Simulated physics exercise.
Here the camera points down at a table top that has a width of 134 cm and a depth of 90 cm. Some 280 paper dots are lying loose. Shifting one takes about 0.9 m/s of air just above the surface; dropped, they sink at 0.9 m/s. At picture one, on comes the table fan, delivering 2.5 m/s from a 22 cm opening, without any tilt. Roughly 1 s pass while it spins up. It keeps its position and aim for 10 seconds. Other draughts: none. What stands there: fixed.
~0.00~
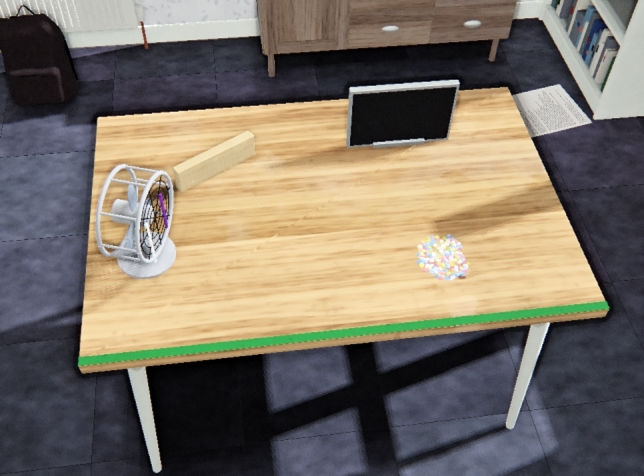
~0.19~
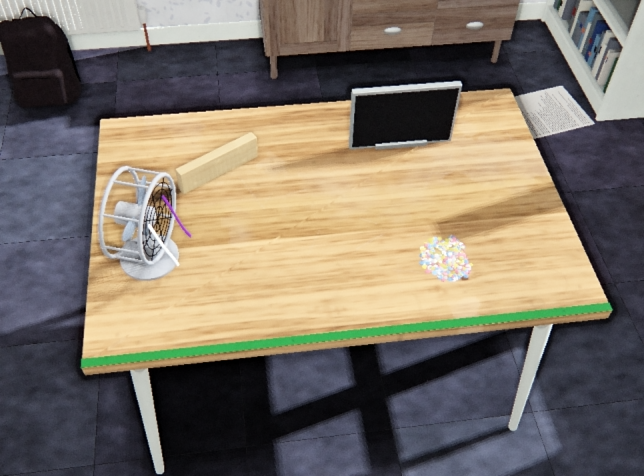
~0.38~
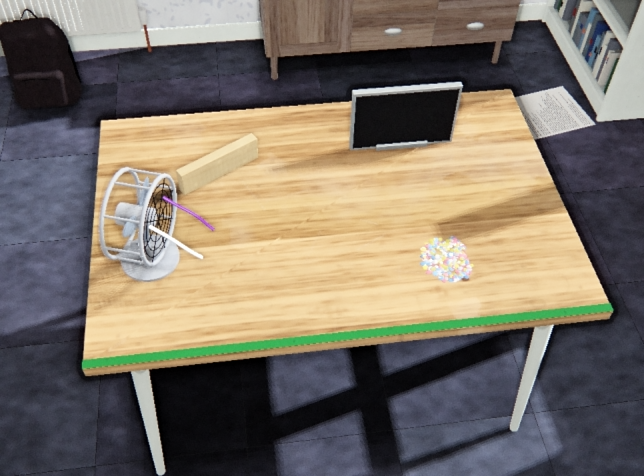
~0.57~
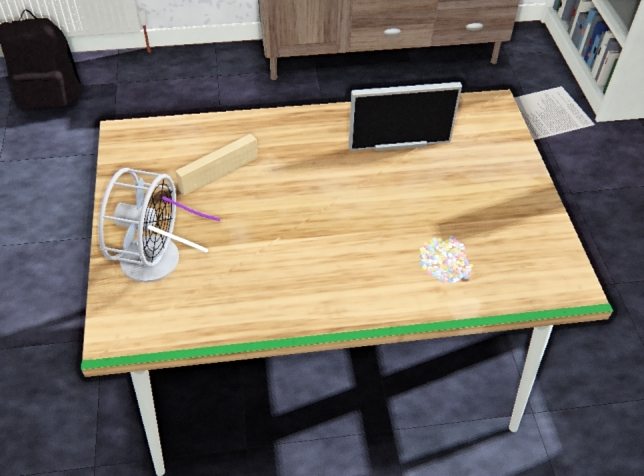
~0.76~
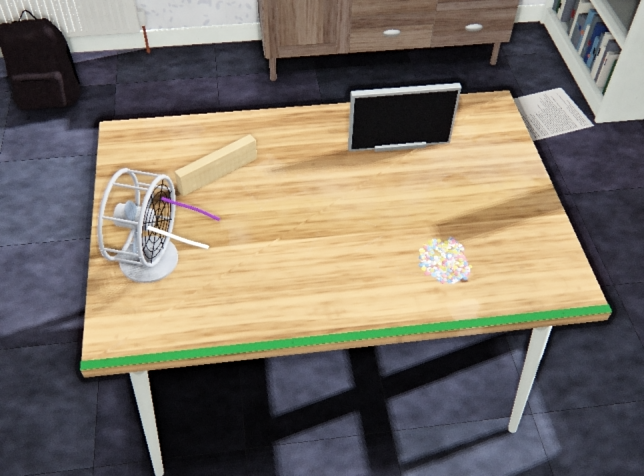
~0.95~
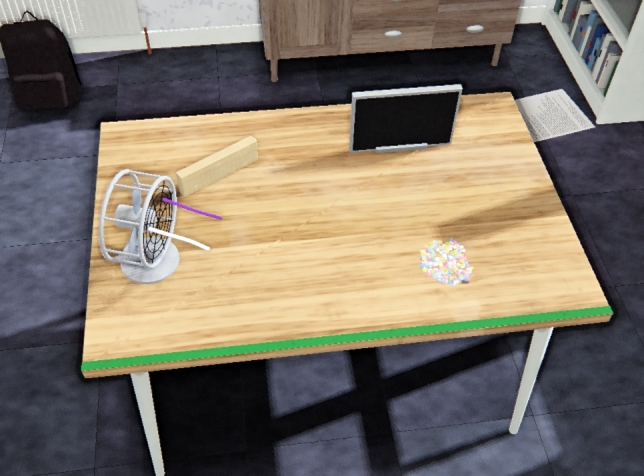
In a room with a dark tiled floor, a pale wooden table with a green front edge is seen from above at an angle. A light grey fan stands at the left beside a wooden board, a dark-screened laptop sits at the back, and pale, multicoloured paper dots lie at the right. Purple and white streamers swing out from the fan and waver slightly, while the dots stay still and the view shifts barely.
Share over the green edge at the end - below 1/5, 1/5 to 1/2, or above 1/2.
Below 1/5.
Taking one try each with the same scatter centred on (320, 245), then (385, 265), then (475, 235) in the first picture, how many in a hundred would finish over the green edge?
Going through the three spots in order, you'd get 1 percent, 3 percent and 0 percent.
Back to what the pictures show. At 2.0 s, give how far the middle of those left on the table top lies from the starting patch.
Roughly 35 centimetres.
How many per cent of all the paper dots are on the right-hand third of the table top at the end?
Share at the end: Close to 10 %.
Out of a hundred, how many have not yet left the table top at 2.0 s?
I'd put it near 50 per cent.
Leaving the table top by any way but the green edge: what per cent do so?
90 per cent.
After 2.0 s, 100 % are on the move or not yet settled, 0 % are over the green edge; the middle of those still in play is near (564, 233).
After 3.2 s, 2 % are on the move or not yet settled, 0 % are over the green edge.
After 5.5 s, 2 % are on the move or not yet settled, 0 % are over the green edge.
After 10.0 s, at the end, 0 % are over the green edge.
